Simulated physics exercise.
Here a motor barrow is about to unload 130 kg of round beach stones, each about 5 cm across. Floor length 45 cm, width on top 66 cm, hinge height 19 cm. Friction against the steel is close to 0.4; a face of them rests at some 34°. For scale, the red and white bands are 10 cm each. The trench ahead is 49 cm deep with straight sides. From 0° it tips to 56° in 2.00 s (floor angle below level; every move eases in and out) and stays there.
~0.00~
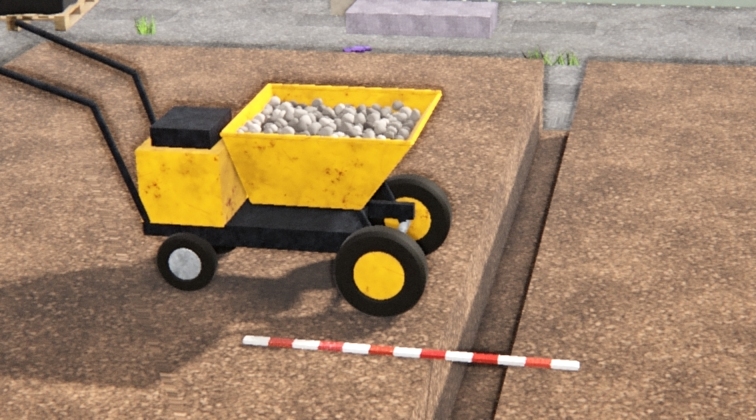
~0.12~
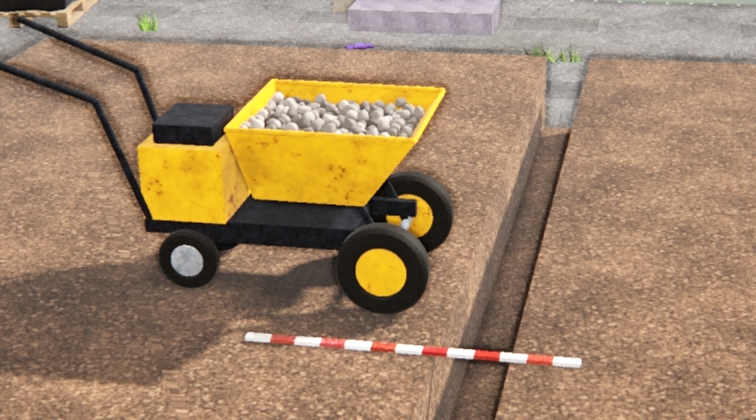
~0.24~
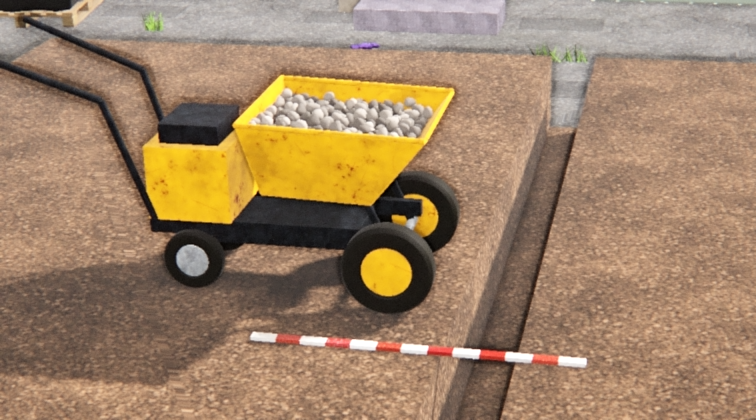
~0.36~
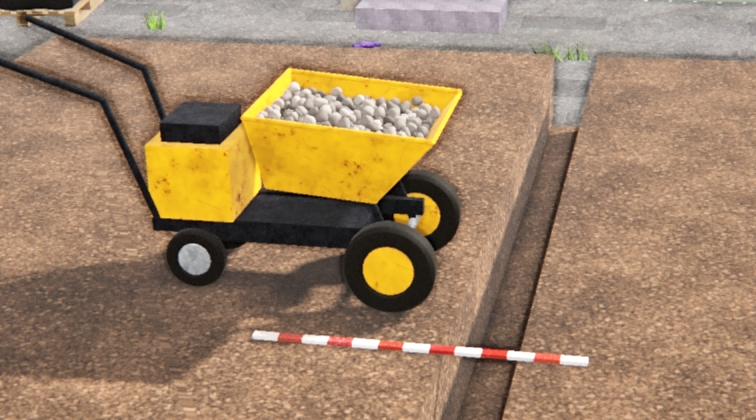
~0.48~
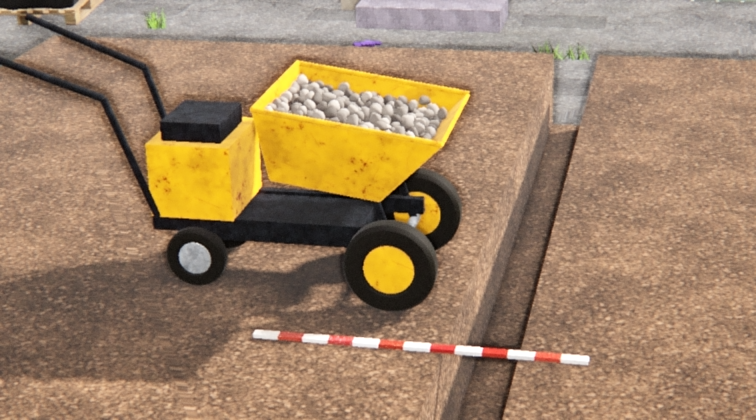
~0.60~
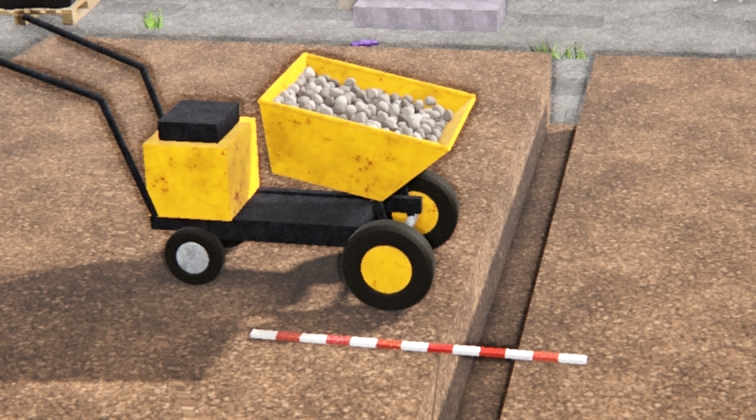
A yellow skip heaped with rounded grey-white stones tilts slowly forward on its small motor barrow, its rear edge rising away from the yellow engine box while the wheels stay in place. The barrow, with black handles at left, stands on brown earth beside a narrow straight trench, a red-and-white banded pole lying in front. Seen from slightly above and the side, the view shifts very slightly, with grey paving behind.
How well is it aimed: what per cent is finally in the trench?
Roughly 13 per cent ends in the trench.
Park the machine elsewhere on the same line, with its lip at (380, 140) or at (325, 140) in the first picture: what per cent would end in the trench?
About 35 and 65 per cent.
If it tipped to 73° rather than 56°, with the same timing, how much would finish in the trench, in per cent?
It would be near 10 per cent.
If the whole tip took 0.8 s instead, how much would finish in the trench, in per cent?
It would be near 10 per cent.
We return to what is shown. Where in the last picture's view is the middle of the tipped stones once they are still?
Near (577, 286).
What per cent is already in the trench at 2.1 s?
Some 0 per cent.
After 1.5 s the floor is at 47°; 100 % in the skip; the foremost stones are at (512, 178).
After 2.1 s the floor is at 56°; 79 % in the skip, 21 % past the trench; the foremost stones are at (625, 280).
After 2.5 s the floor is at 56°; 61 % in the skip, 1 % in the trench, 38 % past the trench; the foremost stones are at (691, 305).
After 4.4 s the floor is at 56°; 33 % in the skip, 13 % in the trench, 54 % past the trench; the foremost stones are past the picture's edge.
